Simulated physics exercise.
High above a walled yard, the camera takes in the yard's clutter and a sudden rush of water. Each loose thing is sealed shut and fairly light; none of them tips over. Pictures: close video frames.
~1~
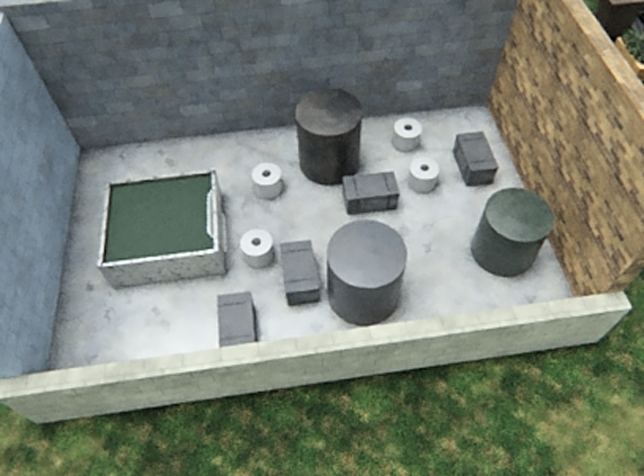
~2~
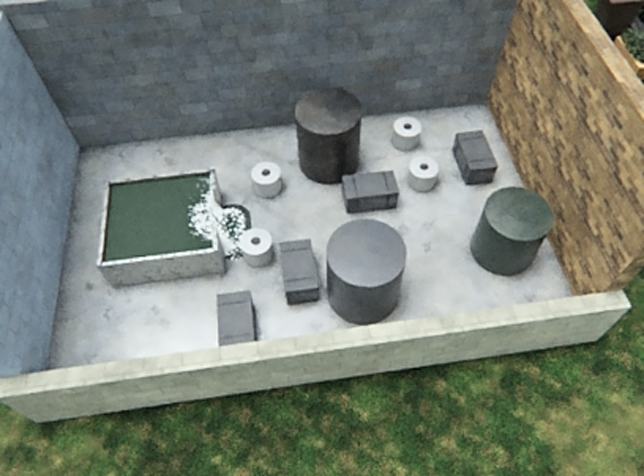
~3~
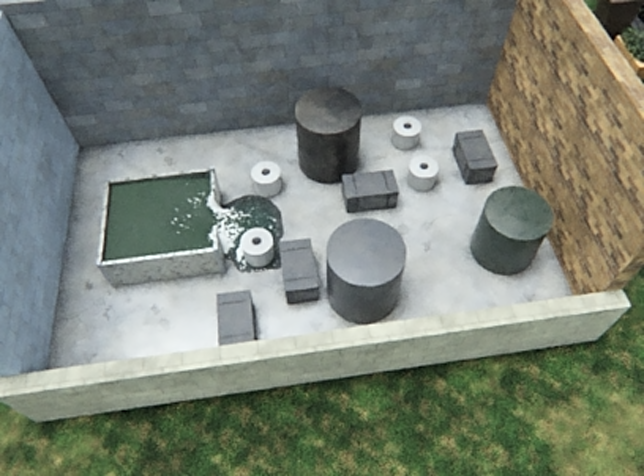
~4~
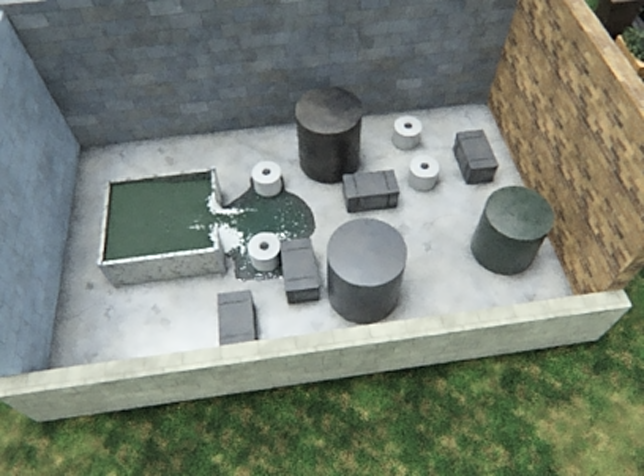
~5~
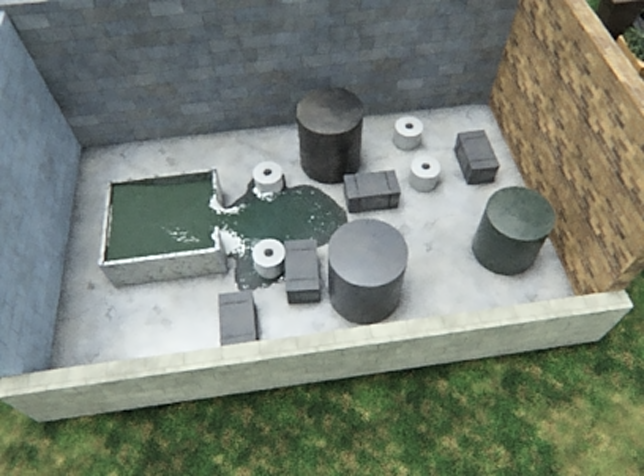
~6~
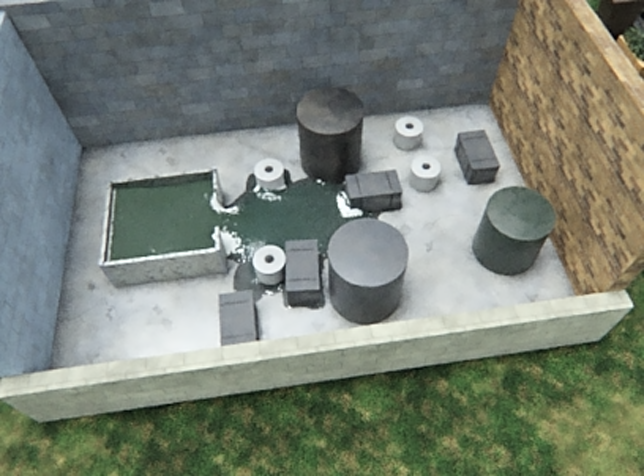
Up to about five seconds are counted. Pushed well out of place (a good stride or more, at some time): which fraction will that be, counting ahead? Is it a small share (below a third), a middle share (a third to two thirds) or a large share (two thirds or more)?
A large share, two thirds or more.
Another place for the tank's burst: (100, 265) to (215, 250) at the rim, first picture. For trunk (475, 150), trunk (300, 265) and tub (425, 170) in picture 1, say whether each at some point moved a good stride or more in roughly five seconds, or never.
In the order asked: Never gets that far, then goes the distance, then never gets that far.
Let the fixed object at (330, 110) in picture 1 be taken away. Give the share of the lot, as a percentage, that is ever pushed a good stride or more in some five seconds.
Roughly 80 per cent.
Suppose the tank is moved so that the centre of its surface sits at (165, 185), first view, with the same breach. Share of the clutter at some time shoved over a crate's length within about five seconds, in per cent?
Roughly 60 percent of them.
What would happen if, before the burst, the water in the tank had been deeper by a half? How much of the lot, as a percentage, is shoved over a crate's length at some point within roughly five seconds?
Close to 100 %.
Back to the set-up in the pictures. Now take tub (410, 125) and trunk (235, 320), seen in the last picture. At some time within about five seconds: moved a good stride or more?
Note - item one not the full distance, item two not the full distance.
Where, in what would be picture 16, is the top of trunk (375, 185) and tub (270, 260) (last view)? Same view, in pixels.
About (468, 188), then about (274, 302).
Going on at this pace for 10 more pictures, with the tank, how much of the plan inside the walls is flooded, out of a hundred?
About 50 percent.
A moment on, 1 of 8 are well off their spots; 0 afloat.
Next, 4 of 8 are well off their spots; 3 afloat.
Later, 6 of 8 are well off their spots; 3 afloat.
In the end, 6 of 8 are well off their spots, and 6 have been at some point; 5 afloat.
